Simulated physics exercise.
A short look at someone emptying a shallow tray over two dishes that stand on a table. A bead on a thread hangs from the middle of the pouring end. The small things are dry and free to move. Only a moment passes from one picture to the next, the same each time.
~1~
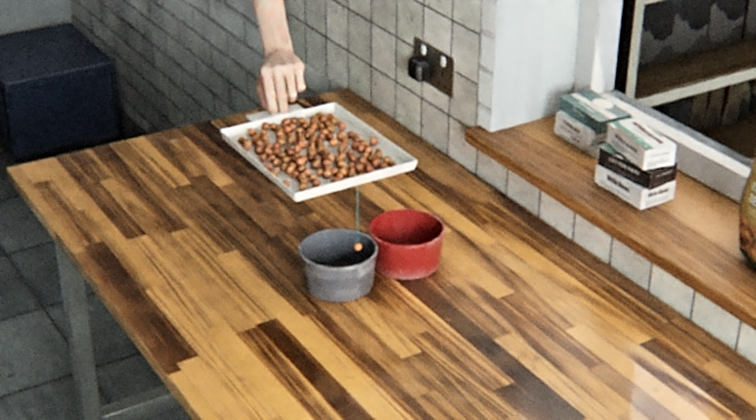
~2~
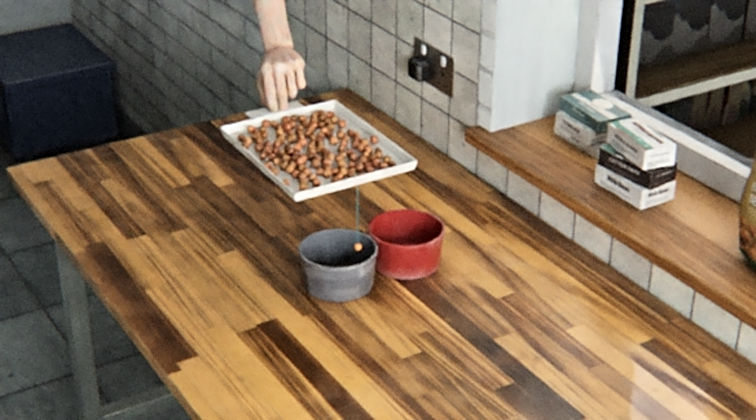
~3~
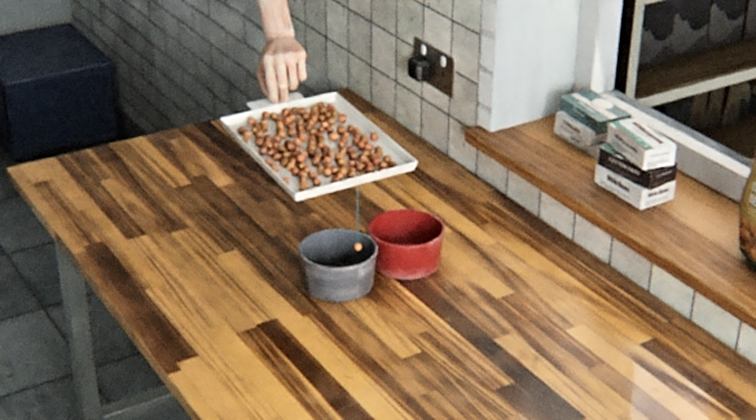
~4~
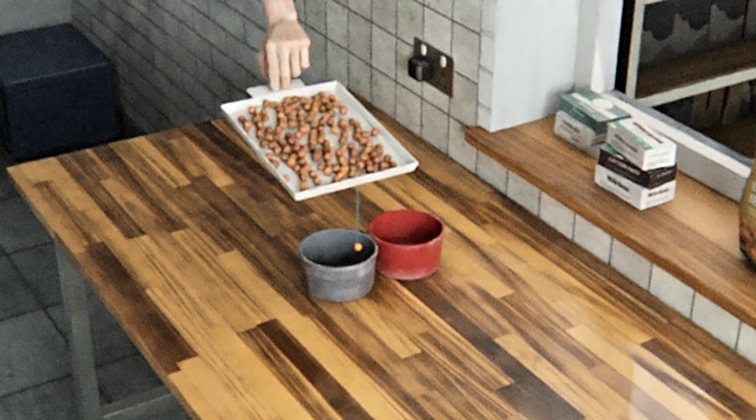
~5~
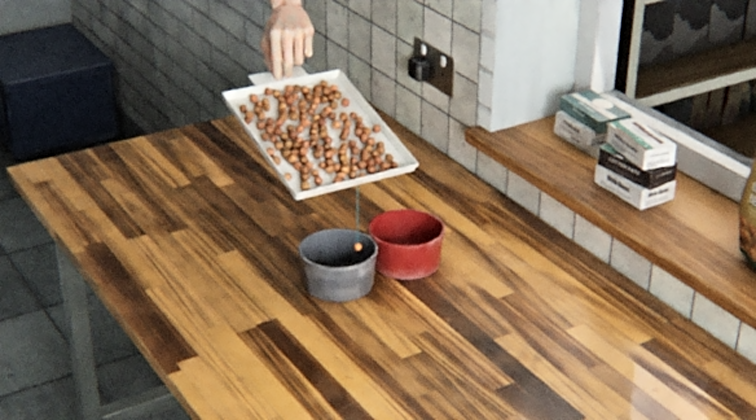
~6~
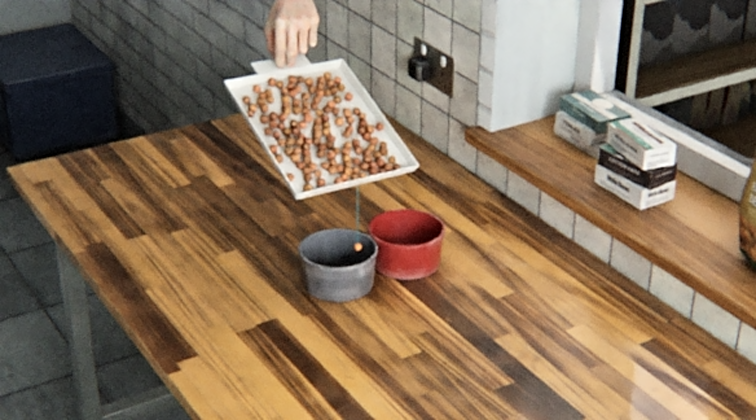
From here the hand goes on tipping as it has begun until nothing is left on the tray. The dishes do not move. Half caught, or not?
Caught overall: Less than half.
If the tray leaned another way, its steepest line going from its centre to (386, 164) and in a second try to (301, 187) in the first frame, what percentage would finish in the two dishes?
Near 60 % and 10 %.
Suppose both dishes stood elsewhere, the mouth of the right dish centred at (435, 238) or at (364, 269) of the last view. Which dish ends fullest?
First the left dish, then the right one.
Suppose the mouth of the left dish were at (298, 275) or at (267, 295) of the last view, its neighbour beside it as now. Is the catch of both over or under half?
One: Under half. Two: Less than half.
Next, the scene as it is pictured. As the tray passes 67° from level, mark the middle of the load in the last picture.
Around (359, 156).
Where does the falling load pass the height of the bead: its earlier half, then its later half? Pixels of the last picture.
The first part at (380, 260); the rest at (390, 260).
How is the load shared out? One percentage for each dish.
About: Left dish 0, right dish 0 per cent.
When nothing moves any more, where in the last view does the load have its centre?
Near (407, 311).
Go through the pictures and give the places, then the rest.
Corners of the pouring end (296, 192) and (414, 160), level; middle of the load (321, 151), hazelnuts; left dish (357, 279); right dish (426, 258); bead on its thread (358, 247), in the first picture.
Corners of the pouring end (296, 192) and (414, 160), level; middle of the load (321, 149), in the second picture.
Corners of the pouring end (297, 192) and (414, 161), tipped barely, level across its low end; middle of the load (321, 145), in the third picture.
Corners of the pouring end (297, 192) and (415, 162), tipped a little, level across its low end; middle of the load (322, 140), in the fourth picture.
Corners of the pouring end (298, 192) and (415, 163), tipped clearly, level across its low end; middle of the load (323, 135), in the fifth picture.
Corners of the pouring end (298, 192) and (416, 164), tipped clearly, level across its low end; middle of the load (327, 132), roughly half on the move; left dish (357, 279); right dish (426, 258), in the sixth picture.
Just after the last frame, tray tipped steeply; almost all on the tray; about a tenth in the air.
A moment on, tray tipped past a quarter turn; about a tenth on the tray; the larger part outside both; roughly a quarter in the air.
Further on, tray tipped past a quarter turn; just a few in the right dish; almost all outside both.
When it is over, tray tipped past a quarter turn; not one in the left dish; just a few in the right dish; almost all outside both.
